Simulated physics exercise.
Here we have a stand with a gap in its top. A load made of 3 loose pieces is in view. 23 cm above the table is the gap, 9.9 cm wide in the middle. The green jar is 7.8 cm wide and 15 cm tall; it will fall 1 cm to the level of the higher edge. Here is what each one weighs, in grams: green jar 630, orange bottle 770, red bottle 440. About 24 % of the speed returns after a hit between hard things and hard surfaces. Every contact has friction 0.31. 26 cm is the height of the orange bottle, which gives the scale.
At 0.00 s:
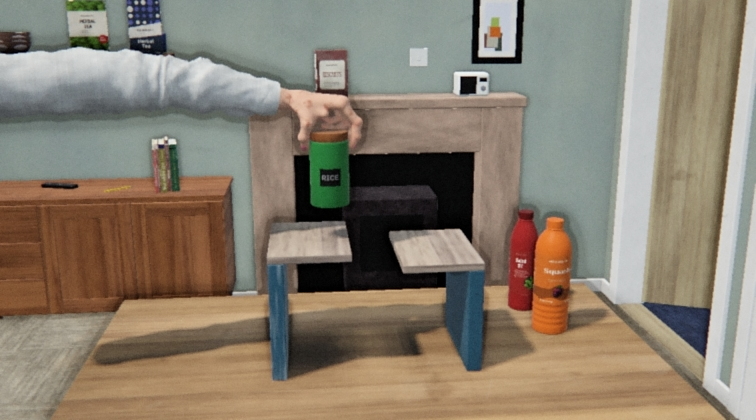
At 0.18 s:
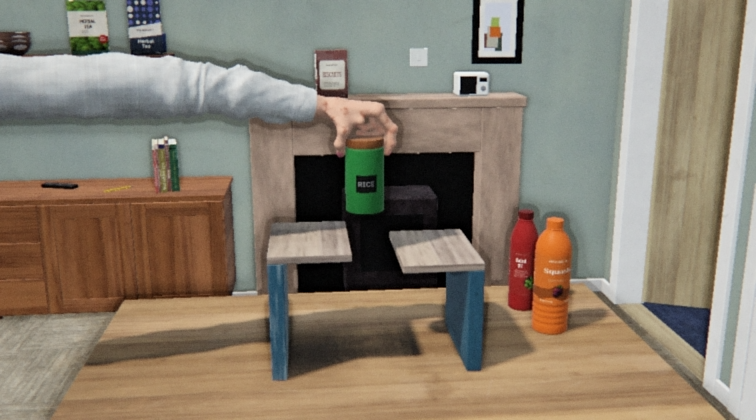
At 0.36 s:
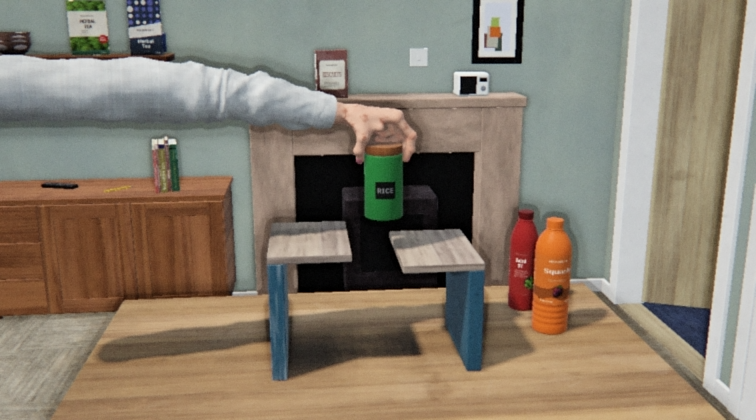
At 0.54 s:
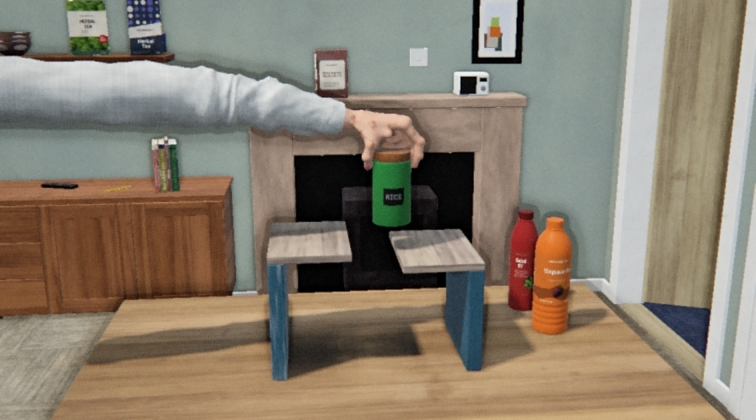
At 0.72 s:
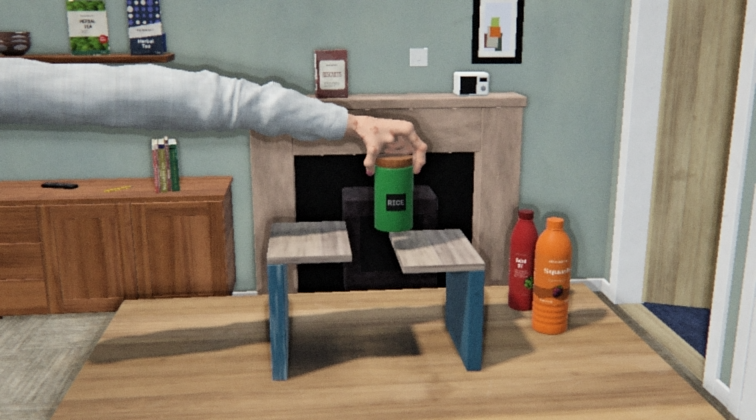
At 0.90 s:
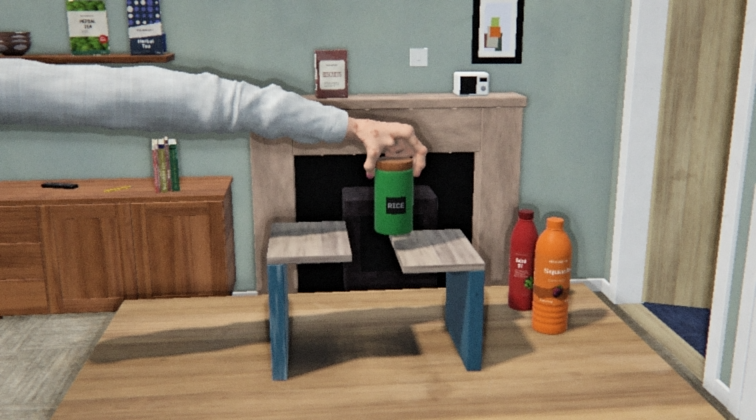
A hand carries a green jar rightward and lowers it slightly above a gapped stand.
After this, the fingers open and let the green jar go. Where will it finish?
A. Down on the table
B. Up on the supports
The answer is B.
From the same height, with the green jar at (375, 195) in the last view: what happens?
Let go, it passes through.
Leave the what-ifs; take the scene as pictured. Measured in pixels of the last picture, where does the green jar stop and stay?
It comes to rest around (367, 228).
After 1.10 s, green jar slid 4 cm near (393, 213).
After 1.40 s, green jar leaning 48° near (367, 227).
At rest (1.9 s), tipped over on the stand or table, green jar; the other 2 in place, give or take 4 cm. Seen from the same camera at the end, green jar near (367, 228). The jar is caught.
